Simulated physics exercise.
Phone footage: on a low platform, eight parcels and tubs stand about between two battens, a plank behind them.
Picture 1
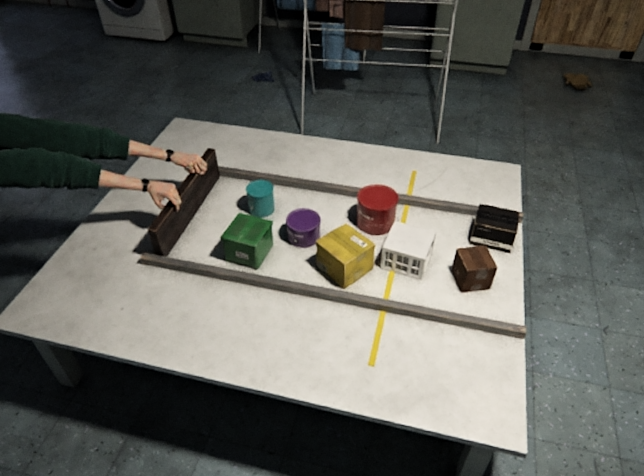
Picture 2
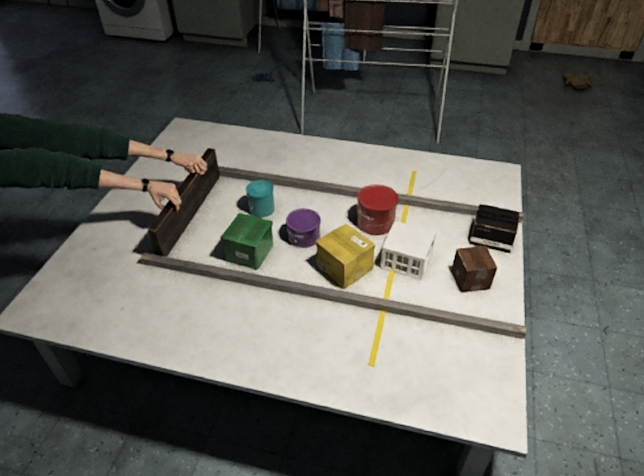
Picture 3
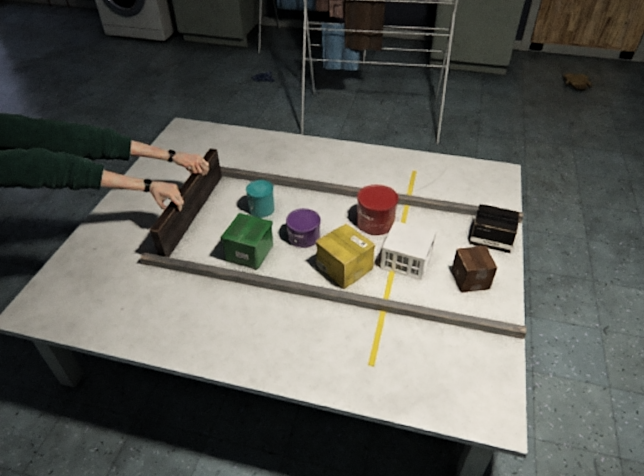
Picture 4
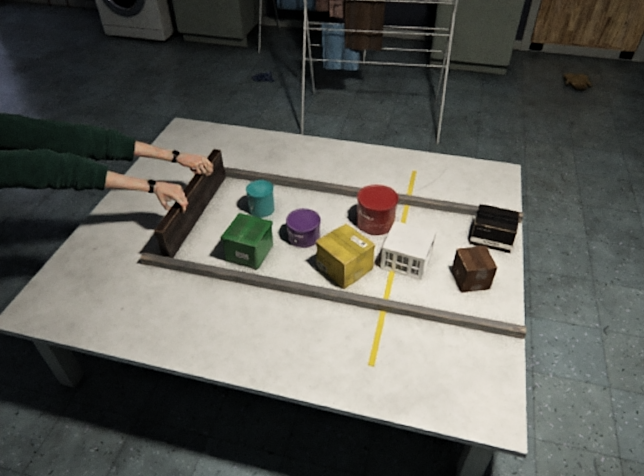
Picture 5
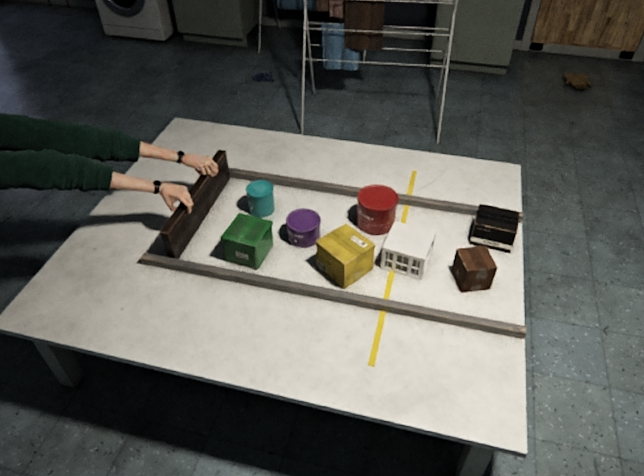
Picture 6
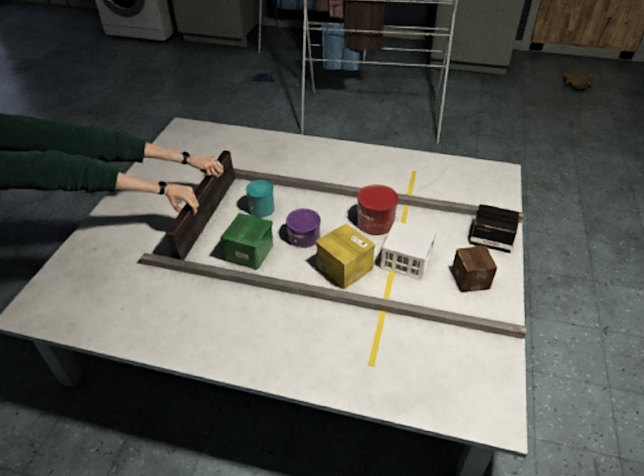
Two hands slide a dark plank slightly right between battens toward several still, colourful containers.
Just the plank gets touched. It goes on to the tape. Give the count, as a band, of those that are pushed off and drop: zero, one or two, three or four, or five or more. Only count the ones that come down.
Those that drop number zero.
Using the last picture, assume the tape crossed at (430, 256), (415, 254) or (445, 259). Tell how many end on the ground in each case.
Going through them in order, you'd see 1, 0 and 2.
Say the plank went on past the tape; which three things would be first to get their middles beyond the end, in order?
Sequence: The brown box, the black parcel, the yellow parcel.
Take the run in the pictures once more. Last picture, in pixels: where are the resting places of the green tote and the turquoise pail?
Near (411, 275) and (416, 220).
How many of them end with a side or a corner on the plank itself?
3 in contact.
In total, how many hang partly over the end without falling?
Overhang count: 0.
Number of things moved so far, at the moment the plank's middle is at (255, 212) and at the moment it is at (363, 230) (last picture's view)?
Counts: 2 and 7.
Early on, none off yet; black parcel at rest near (495, 228); brown box at rest near (474, 269); white crate at rest near (408, 250).
Finally, the number that fall off is zero.
